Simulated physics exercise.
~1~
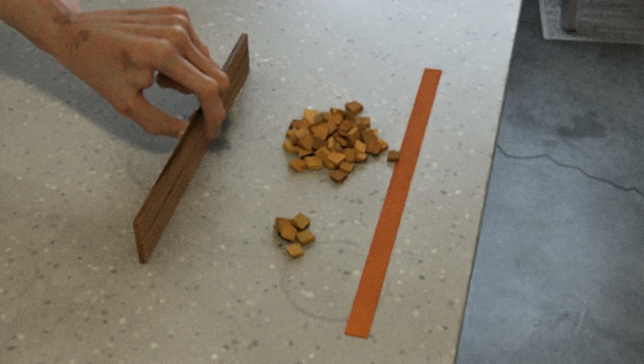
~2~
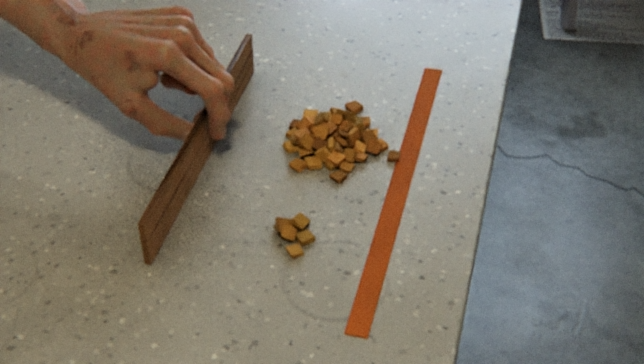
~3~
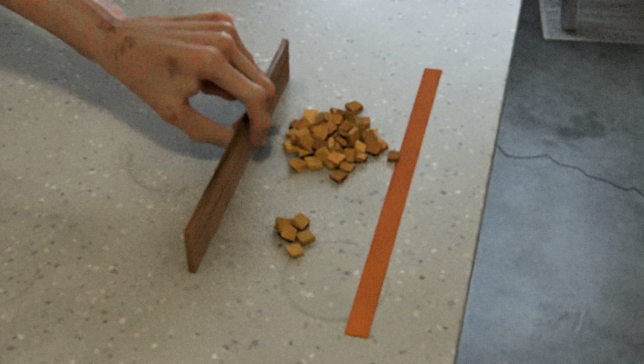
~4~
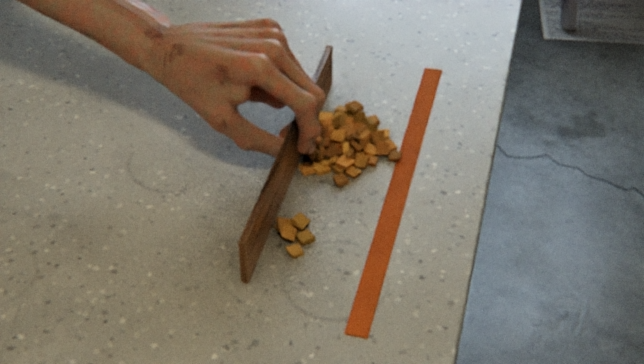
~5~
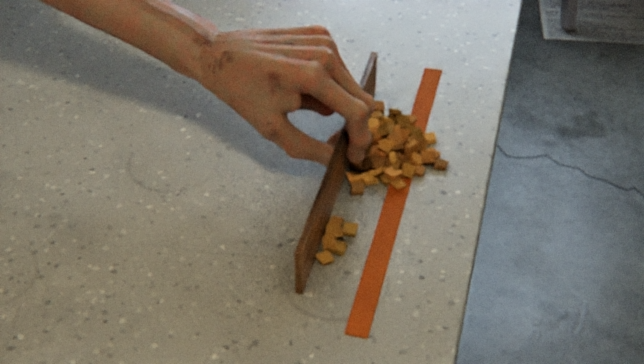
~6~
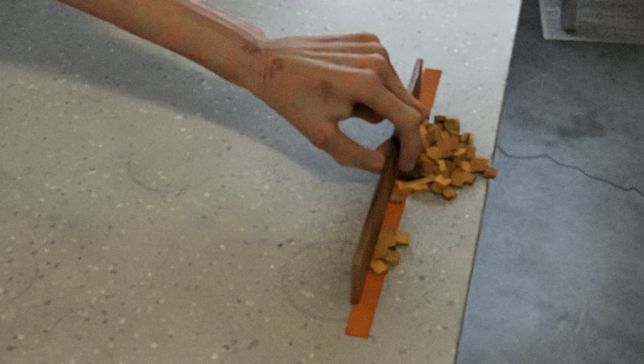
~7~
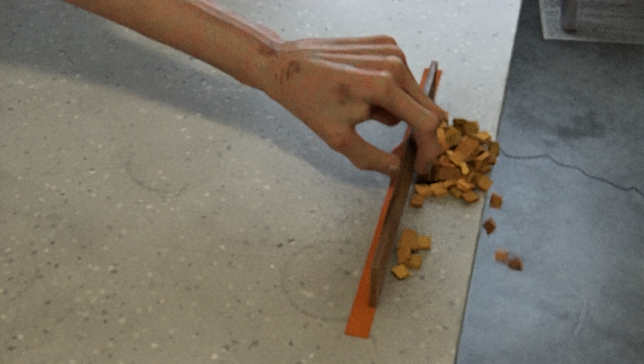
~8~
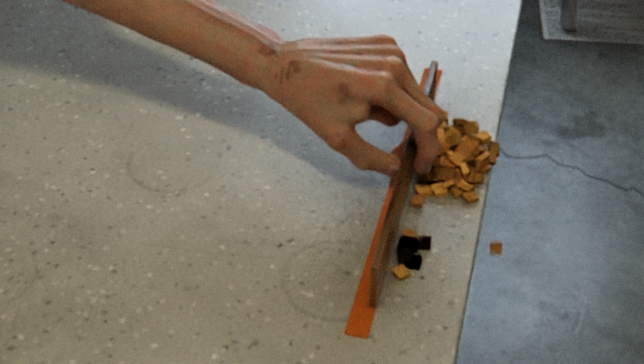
The clip opens with a hand holding a strip of wood upright on a speckled table, left of two piles of small tan pieces and a strip of orange tape. The hand slides the wood right, reaching the larger, farther pile first and then the small near one. Both piles are pushed across the tape toward the table's right edge. As the wood stops on the tape, a few pieces from the far pile drop over the edge. Most of that pile stays on the table, along with the whole near pile, part of which now looks black.
